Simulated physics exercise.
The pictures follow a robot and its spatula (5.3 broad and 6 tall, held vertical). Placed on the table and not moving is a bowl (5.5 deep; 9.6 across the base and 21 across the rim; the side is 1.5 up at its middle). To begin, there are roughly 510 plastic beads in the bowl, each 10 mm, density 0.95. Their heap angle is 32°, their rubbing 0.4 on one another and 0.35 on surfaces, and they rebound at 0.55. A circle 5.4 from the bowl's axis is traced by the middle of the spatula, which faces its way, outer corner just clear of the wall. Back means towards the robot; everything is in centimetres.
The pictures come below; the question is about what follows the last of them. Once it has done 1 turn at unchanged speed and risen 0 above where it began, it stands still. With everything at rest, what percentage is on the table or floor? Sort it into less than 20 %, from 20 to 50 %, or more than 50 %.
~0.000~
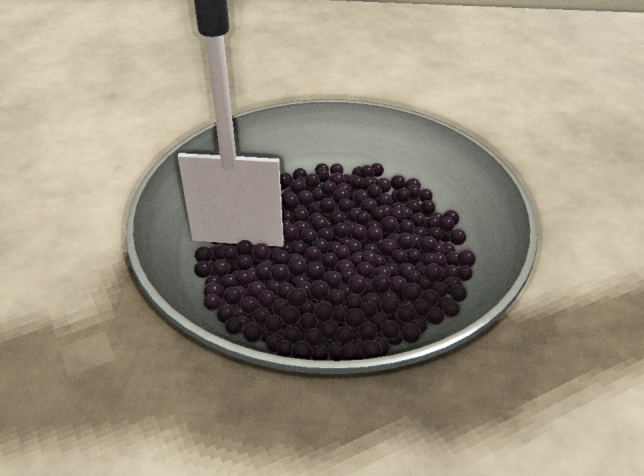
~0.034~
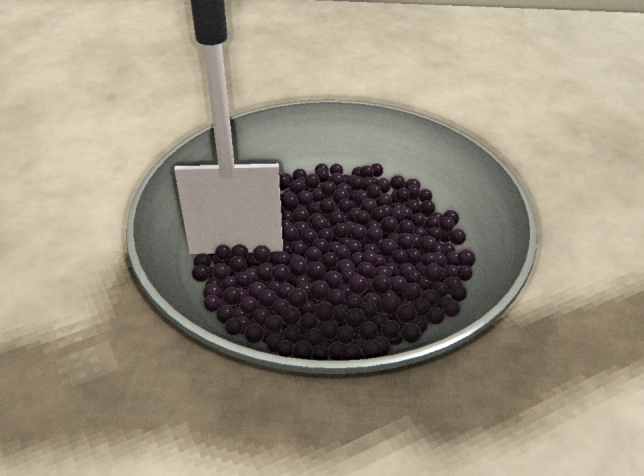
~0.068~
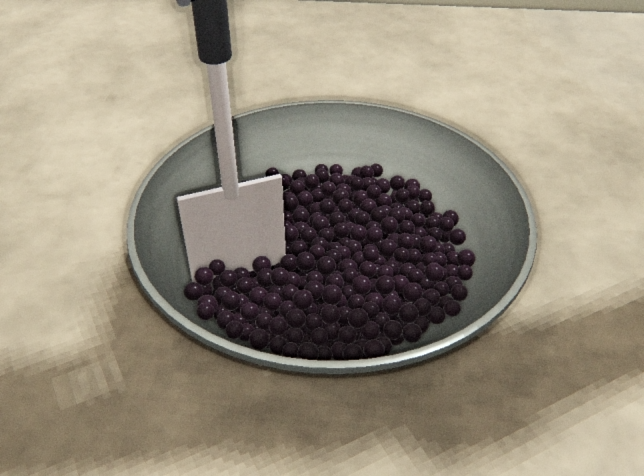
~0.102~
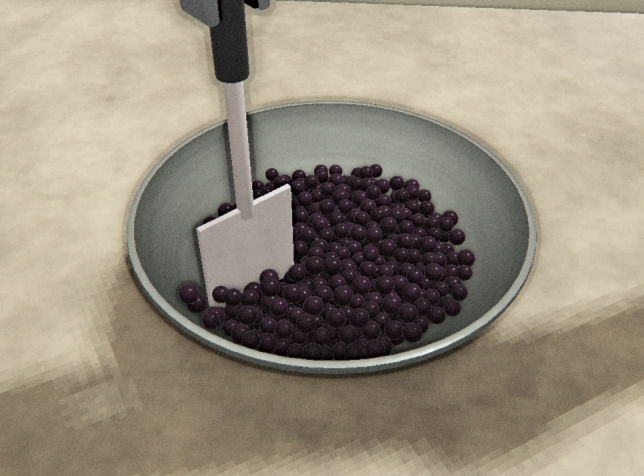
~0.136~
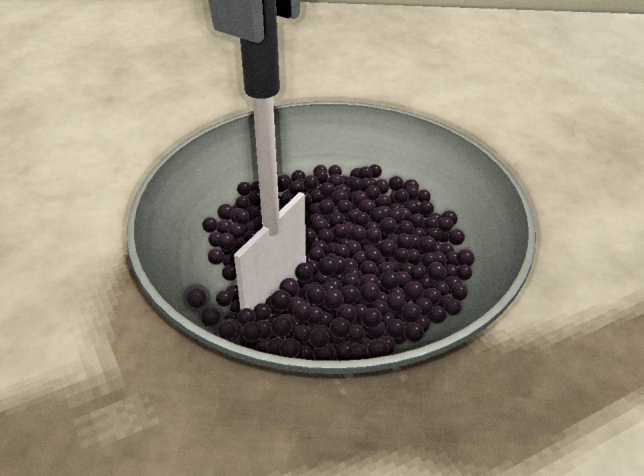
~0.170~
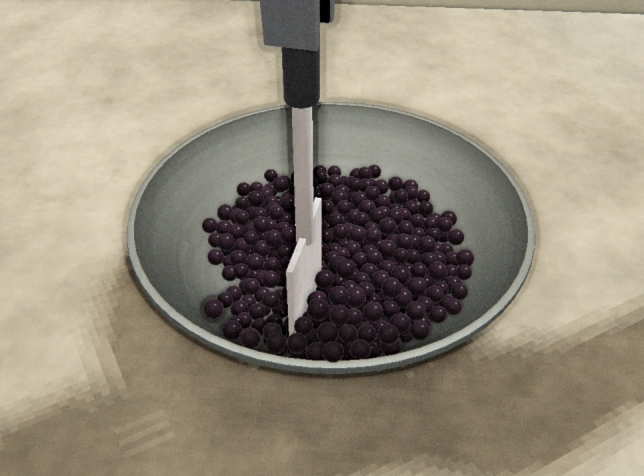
It goes in less than 20 %.
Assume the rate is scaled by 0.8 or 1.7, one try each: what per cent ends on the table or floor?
First try close to 5, second close to 30, in per cent.
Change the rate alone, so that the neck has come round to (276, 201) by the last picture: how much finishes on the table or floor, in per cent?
About 5 per cent.
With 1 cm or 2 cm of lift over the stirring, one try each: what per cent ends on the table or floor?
About 5 per cent on the first try and 0 per cent on the second.
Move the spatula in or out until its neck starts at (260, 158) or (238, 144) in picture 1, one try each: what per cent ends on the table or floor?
I'd put it at around 5 and 10 percent.
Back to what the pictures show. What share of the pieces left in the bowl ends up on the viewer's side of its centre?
I'd say around 65 per cent.
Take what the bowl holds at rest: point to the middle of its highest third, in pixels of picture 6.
About (245, 281).
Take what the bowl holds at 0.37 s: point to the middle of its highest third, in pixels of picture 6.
Look near (429, 205) for its middle.
By 0.37 s, 188° round, highest piece 8 above the table; 504 in the bowl, 4 on the table or floor, 4 in flight or on the tool.
By 0.57 s, 296° round, highest piece 8 above the table; 469 in the bowl, 34 on the table or floor, 9 in flight or on the tool.
By 0.87 s, 0° round, highest piece 6 above the table; 455 in the bowl, 57 on the table or floor.
By 1.57 s, 0° round, highest piece 5 above the table; 455 in the bowl, 57 on the table or floor.
Final count, 455 in the bowl, 57 on the table or floor. That is 11 % on the table or floor.
